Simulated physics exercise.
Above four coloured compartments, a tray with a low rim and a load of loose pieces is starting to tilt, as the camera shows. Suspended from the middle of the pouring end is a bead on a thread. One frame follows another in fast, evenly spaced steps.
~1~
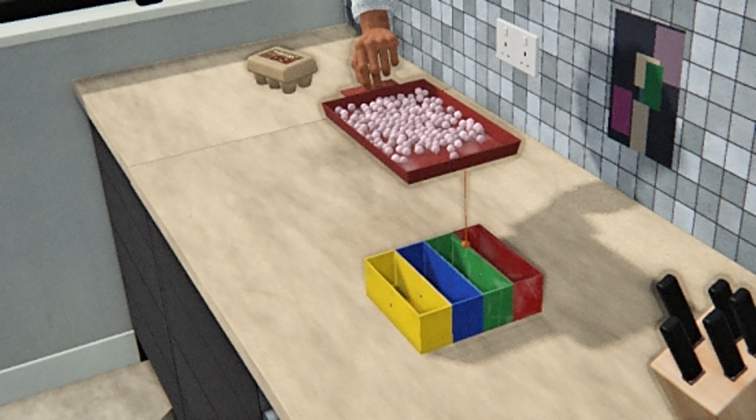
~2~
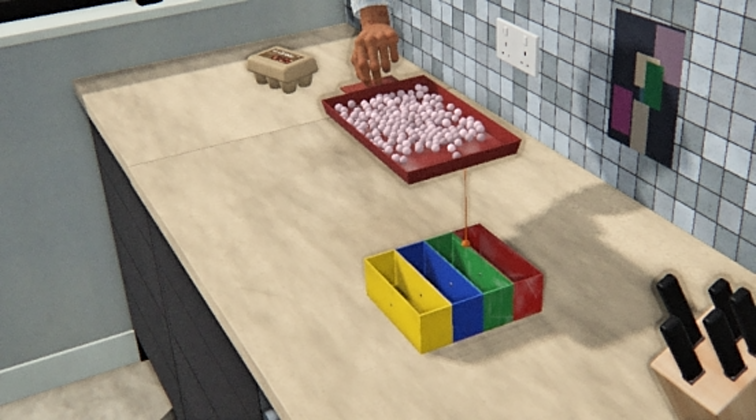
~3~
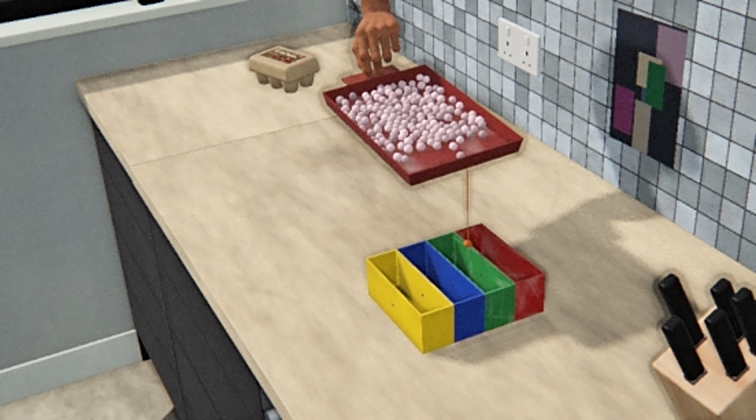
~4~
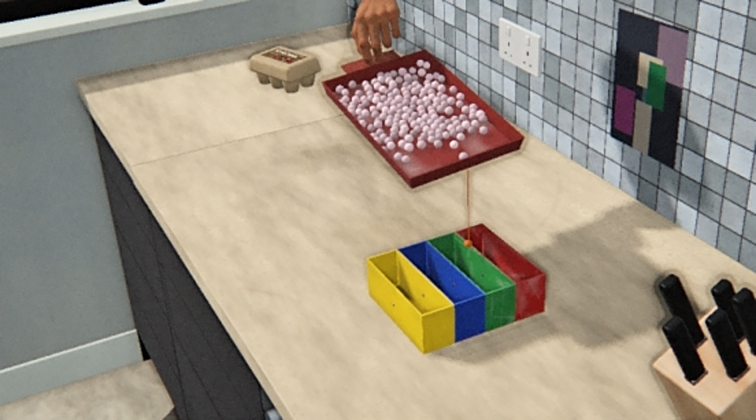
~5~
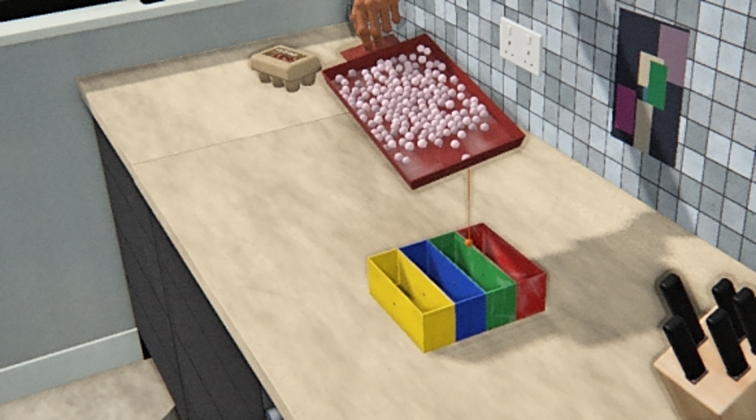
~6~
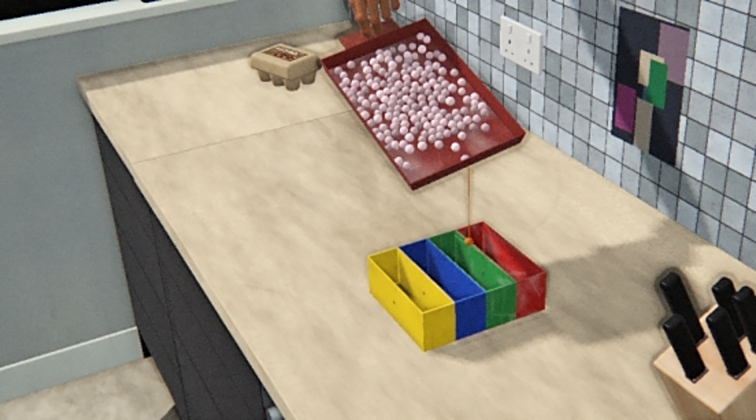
A hand raising the far end of a red tray of pale pink beads, tilting it steadily above a box of four coloured compartments.
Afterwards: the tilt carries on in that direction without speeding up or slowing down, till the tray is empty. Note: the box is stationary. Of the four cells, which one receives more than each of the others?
The yellow cell receives the most.
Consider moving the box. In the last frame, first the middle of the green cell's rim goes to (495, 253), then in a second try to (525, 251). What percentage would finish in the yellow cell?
You'd get near 50 per cent and afterwards near 10 per cent.
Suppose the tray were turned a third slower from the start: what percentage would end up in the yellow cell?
Expected result: Around 60 per cent.
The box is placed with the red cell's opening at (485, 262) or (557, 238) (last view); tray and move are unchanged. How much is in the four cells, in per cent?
First case 100 in a hundred, second case 0 in a hundred.
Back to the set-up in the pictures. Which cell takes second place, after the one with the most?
I'd say the blue one takes second place.
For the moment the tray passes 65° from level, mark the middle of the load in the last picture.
I'd put the middle close to (427, 173).
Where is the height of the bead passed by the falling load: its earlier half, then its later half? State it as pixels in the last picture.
Roughly (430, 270) first, then roughly (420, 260).
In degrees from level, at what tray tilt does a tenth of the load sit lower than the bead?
At about 70°.
Soon after the last picture, tray tipped steeply; most on the tray; a small part in the yellow cell; a stray few in the blue cell; about a quarter falling or outside the box.
A little later, tray tipped past a quarter turn; a small part on the tray; about half in the yellow cell; about a quarter in the blue cell; a stray few in the green cell; a stray few in the red cell; about a quarter falling or outside the box.
Later still, tray tipped past a quarter turn; about half in the yellow cell; about a third in the blue cell; a stray few in the green cell; a stray few in the red cell; a small part falling or outside the box.
By the end, tray tipped past a quarter turn; about half in the yellow cell; about a third in the blue cell; a stray few in the green cell; a stray few in the red cell; a small part outside the box.
